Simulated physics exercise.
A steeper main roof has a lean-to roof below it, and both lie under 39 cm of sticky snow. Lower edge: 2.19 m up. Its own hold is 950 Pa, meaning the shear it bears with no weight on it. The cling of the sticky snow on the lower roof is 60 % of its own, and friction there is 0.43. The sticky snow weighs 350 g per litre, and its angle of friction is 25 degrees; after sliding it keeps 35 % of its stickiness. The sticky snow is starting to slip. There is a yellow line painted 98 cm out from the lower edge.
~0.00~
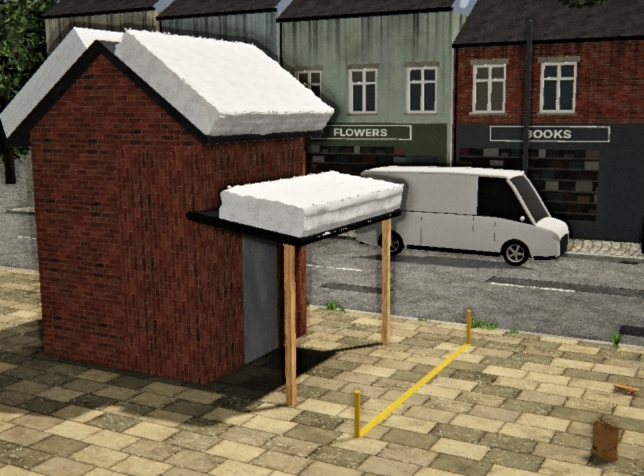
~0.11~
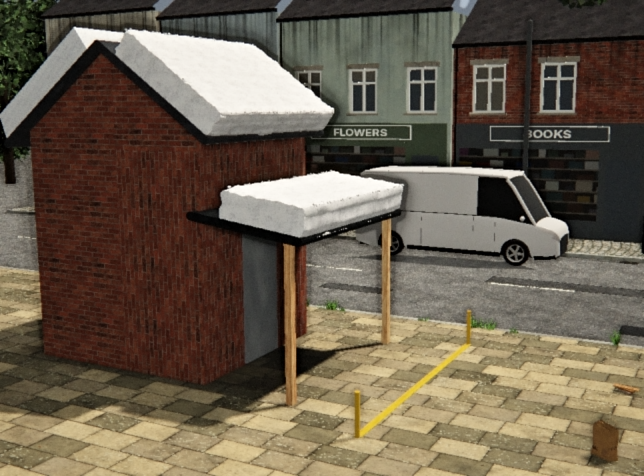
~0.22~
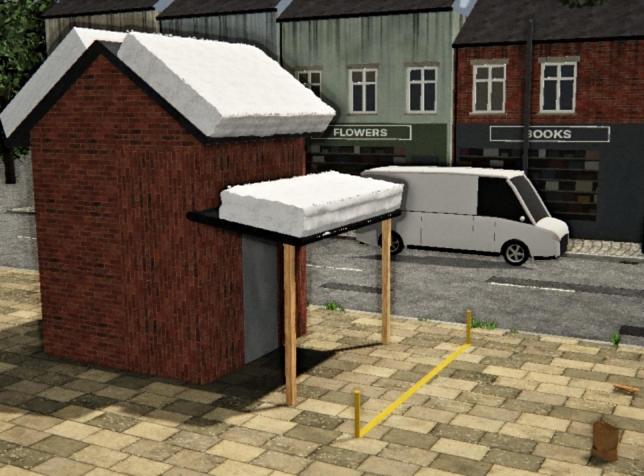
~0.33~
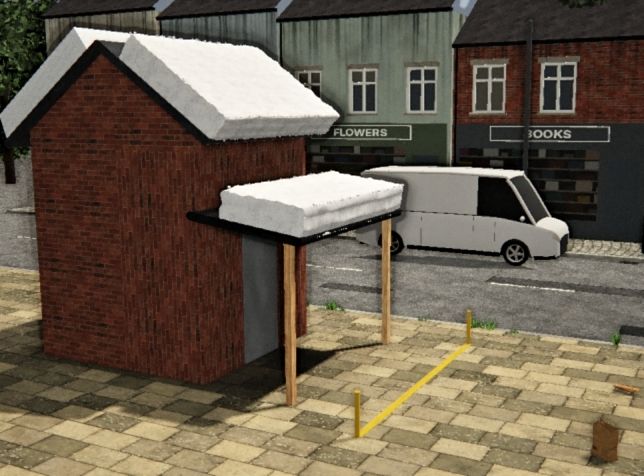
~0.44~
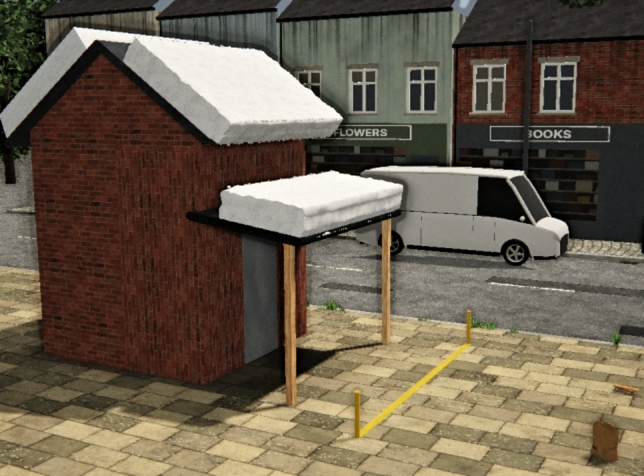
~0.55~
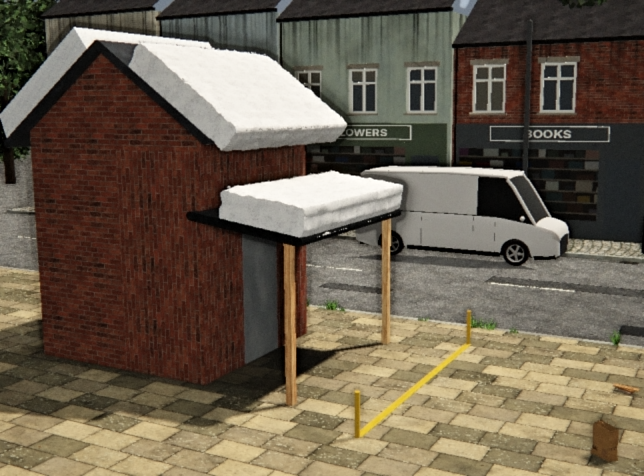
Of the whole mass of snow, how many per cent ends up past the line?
14 %.
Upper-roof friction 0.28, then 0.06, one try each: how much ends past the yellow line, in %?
One try each gives 25 % and then 40 %.
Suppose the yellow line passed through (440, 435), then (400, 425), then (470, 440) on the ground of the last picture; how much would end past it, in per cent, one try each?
One by one: 1 in a hundred, 8 in a hundred, 0 in a hundred.
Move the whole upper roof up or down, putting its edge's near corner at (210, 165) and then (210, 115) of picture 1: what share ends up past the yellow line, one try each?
The first try gives about 0 % and the second about 35 %.
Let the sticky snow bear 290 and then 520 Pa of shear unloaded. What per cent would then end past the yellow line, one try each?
Going in order, it's 40 % and then 30 %.
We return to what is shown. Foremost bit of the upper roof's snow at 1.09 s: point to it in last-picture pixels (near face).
Position: Approx. (270, 178).
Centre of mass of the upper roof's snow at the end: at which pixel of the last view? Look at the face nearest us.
That point lands roughly at (302, 283).
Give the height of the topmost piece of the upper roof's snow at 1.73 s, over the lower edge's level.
1.0 m or thereabouts.
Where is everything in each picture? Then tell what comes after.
In the first frame, leading edge of the sticky snow at (209, 118).
In the second frame, leading edge of the sticky snow at (210, 119), its middle shifted 1.1 cm.
In the third frame, leading edge of the sticky snow at (212, 120), its middle shifted 4.4 cm, 2 % of it past the upper edge, in one piece.
In the fourth frame, leading edge of the sticky snow at (215, 134), its middle shifted 10 cm, 5 % of it past the upper edge, in one piece.
In the fifth frame, leading edge of the sticky snow at (219, 116), its middle shifted 18 cm, 10 % of it past the upper edge, in one piece.
In the sixth frame, leading edge of the sticky snow at (225, 121), its middle shifted 30 cm, 16 % of it past the upper edge, cracking.
After 1.09 s, none is below the lower edge and 0 % is past the line.
After 1.73 s, none is below the lower edge and 0 % is past the line.
After 2.36 s, 34 % is below the lower edge and 8 % is past the line.
After 3.00 s, 39 % is below the lower edge and 14 % is past the line.
After 3.70 s, at the end, 39 % is below the lower edge and 14 % is past the line.
